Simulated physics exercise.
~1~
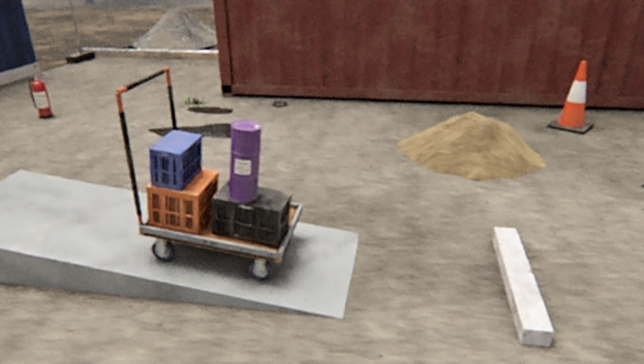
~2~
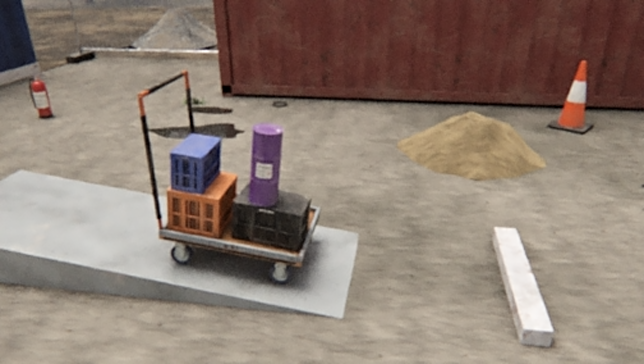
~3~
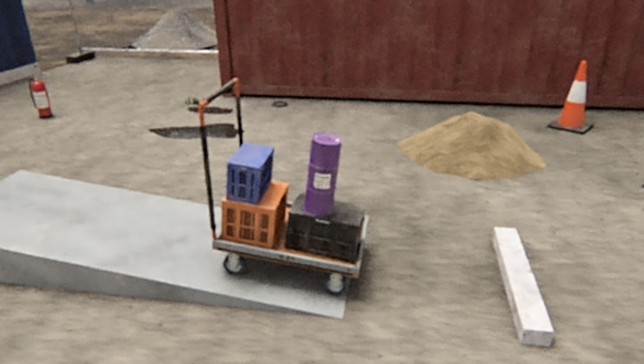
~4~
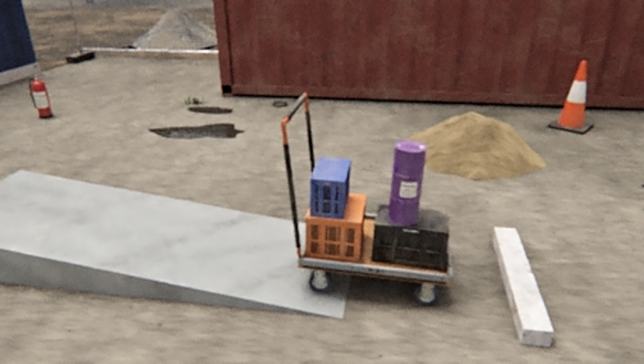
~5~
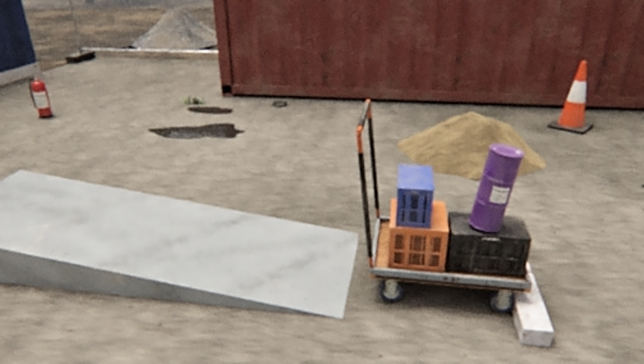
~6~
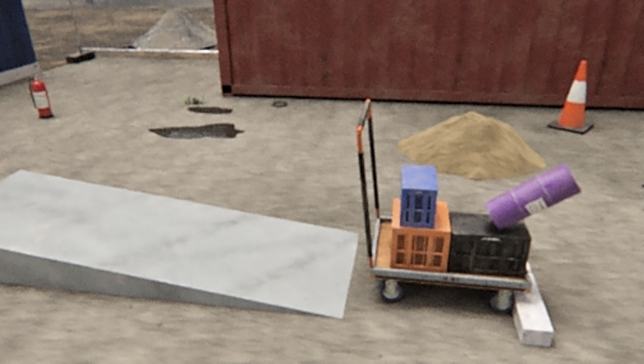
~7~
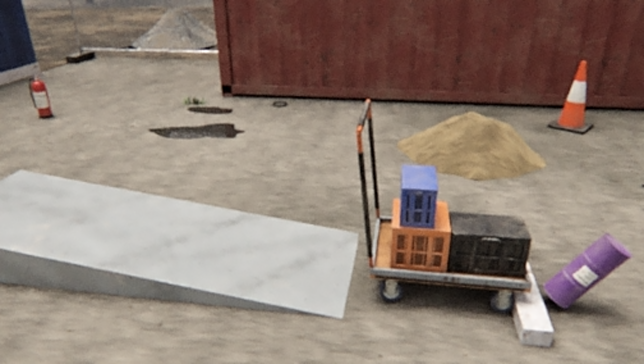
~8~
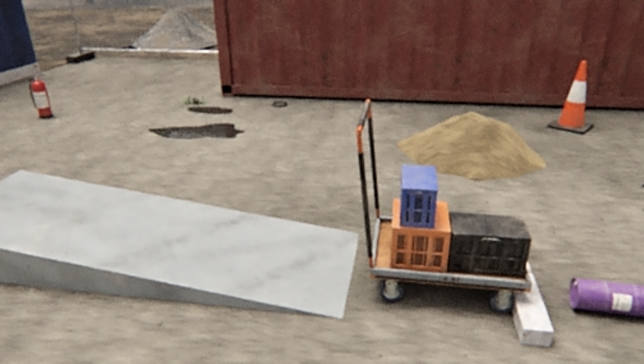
At first, a trolley with an orange handle stands on a pale grey ramp, carrying an orange crate with a blue crate on top and a black crate topped by a purple canister. The trolley rolls down to the right, leaves the ramp and crosses the flat ground with its load in place. It stops against a pale kerb, and the canister starts to tilt to the right. The canister topples off the black crate and plunges headfirst over the kerb. It ends lying on its side on the ground, while the crates remain on the halted trolley, the blue one still upright.
